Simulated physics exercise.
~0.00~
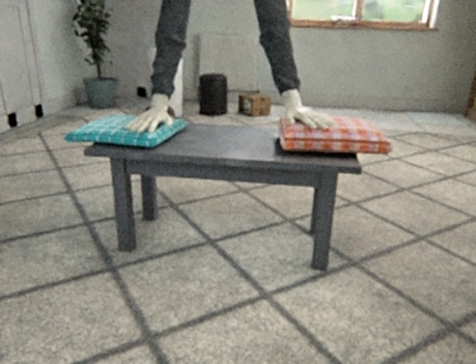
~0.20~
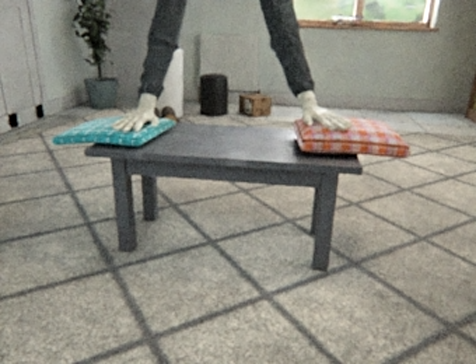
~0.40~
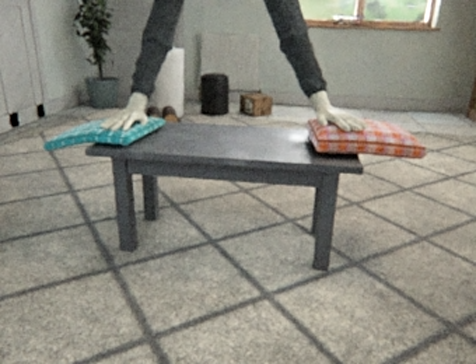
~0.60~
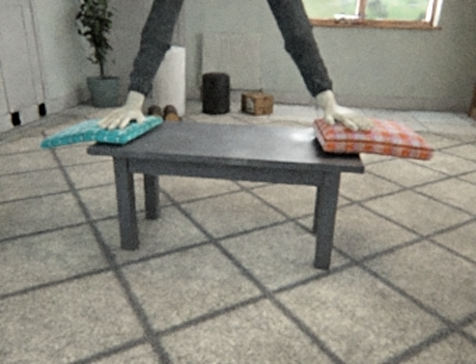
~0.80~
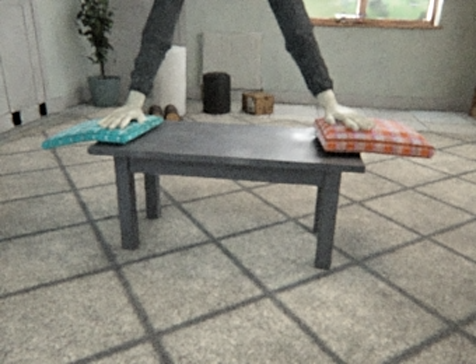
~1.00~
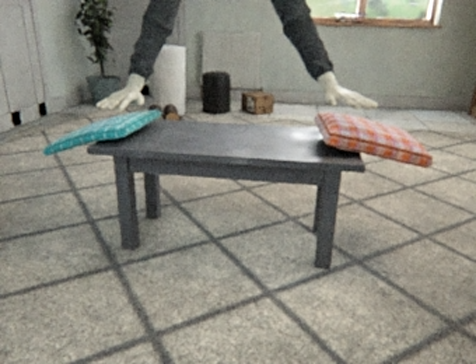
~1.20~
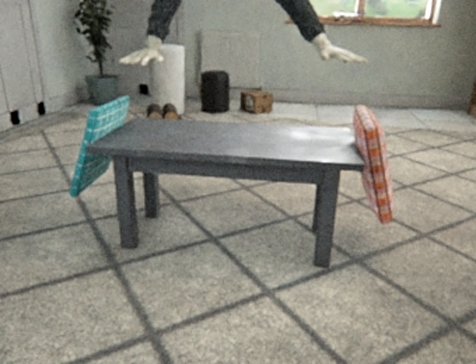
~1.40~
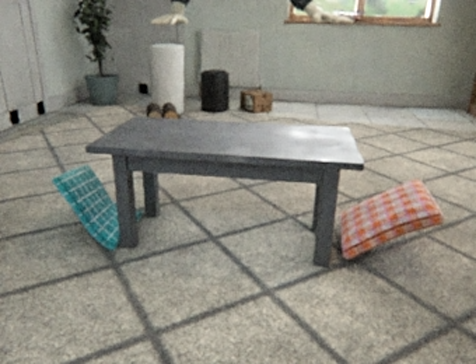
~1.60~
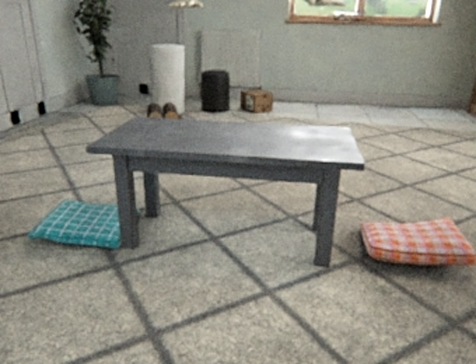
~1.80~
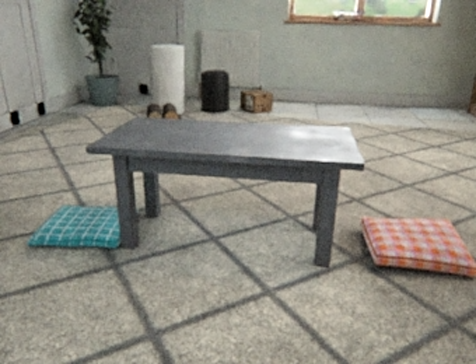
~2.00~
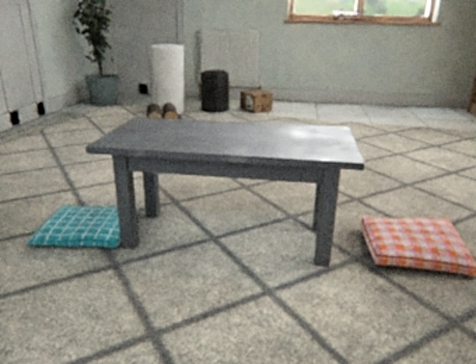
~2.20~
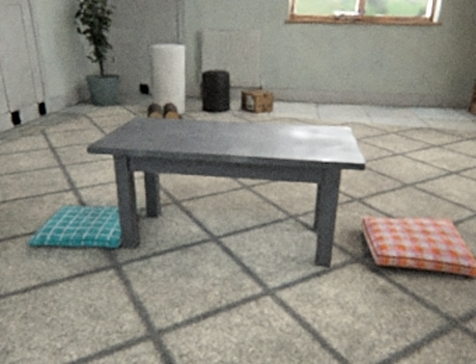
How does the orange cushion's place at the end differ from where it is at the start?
At the start it lies on the right part of the low table under a hand. At the end it lies on the floor, farther right and lower, beside the table.
